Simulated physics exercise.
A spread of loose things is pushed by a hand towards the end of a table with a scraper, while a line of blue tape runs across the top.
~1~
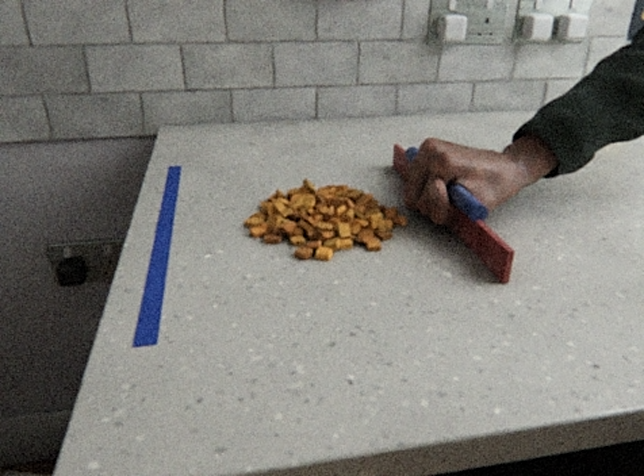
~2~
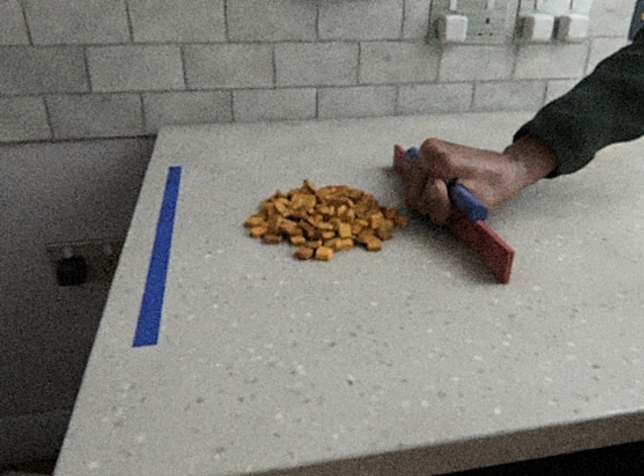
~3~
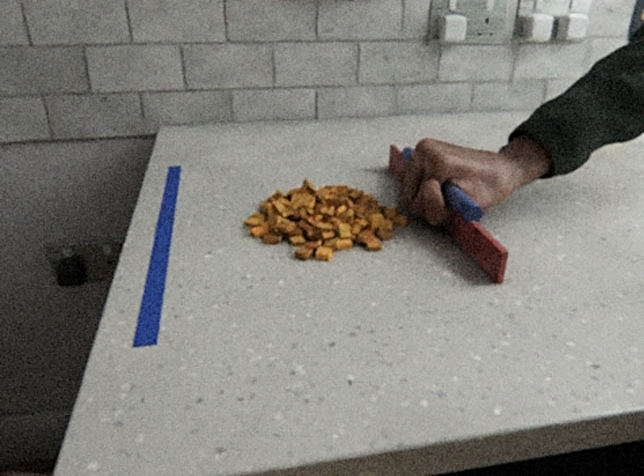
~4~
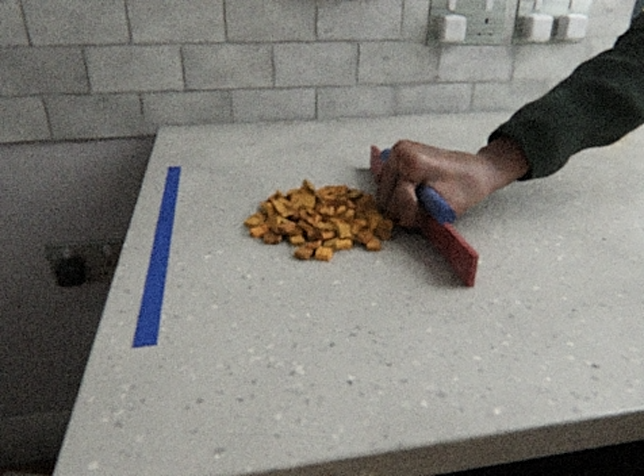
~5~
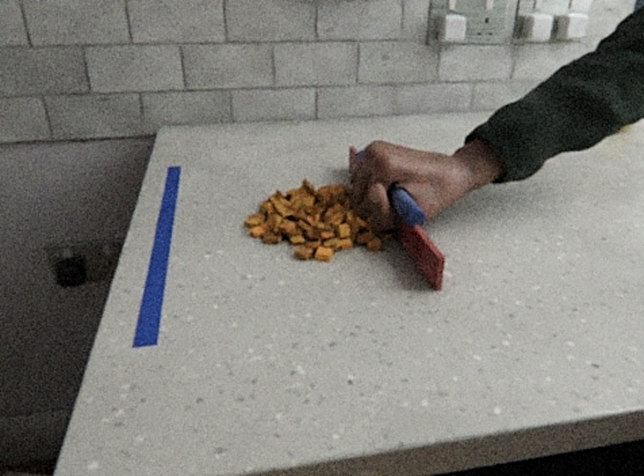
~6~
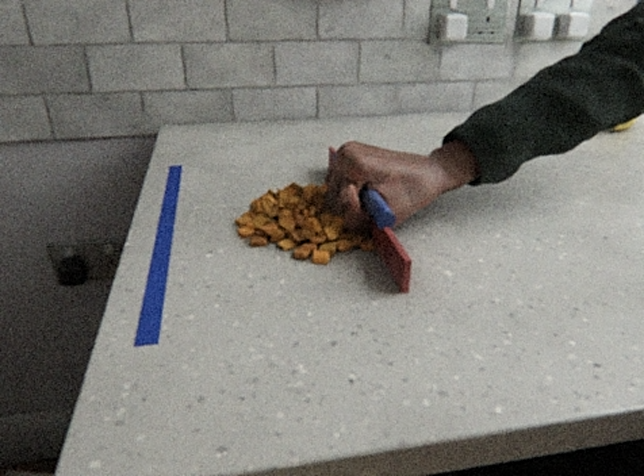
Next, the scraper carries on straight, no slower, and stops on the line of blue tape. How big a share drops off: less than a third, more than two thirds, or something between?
Most likely beyond two thirds of it will tip over the end.
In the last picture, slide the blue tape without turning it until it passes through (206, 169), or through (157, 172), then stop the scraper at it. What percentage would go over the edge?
First stop: 30 per cent; second stop: 100 per cent.
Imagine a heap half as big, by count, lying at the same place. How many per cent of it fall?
70 per cent, roughly.
Soon, scraper still moving, near (257, 197); heap all on the table, its front near (154, 230).
A while on, scraper stopped at the blue tape; heap about two thirds over the edge.
Towards the end, scraper stopped at the blue tape; heap most over the edge.
Finally, scraper stopped at the blue tape; heap most over the edge.
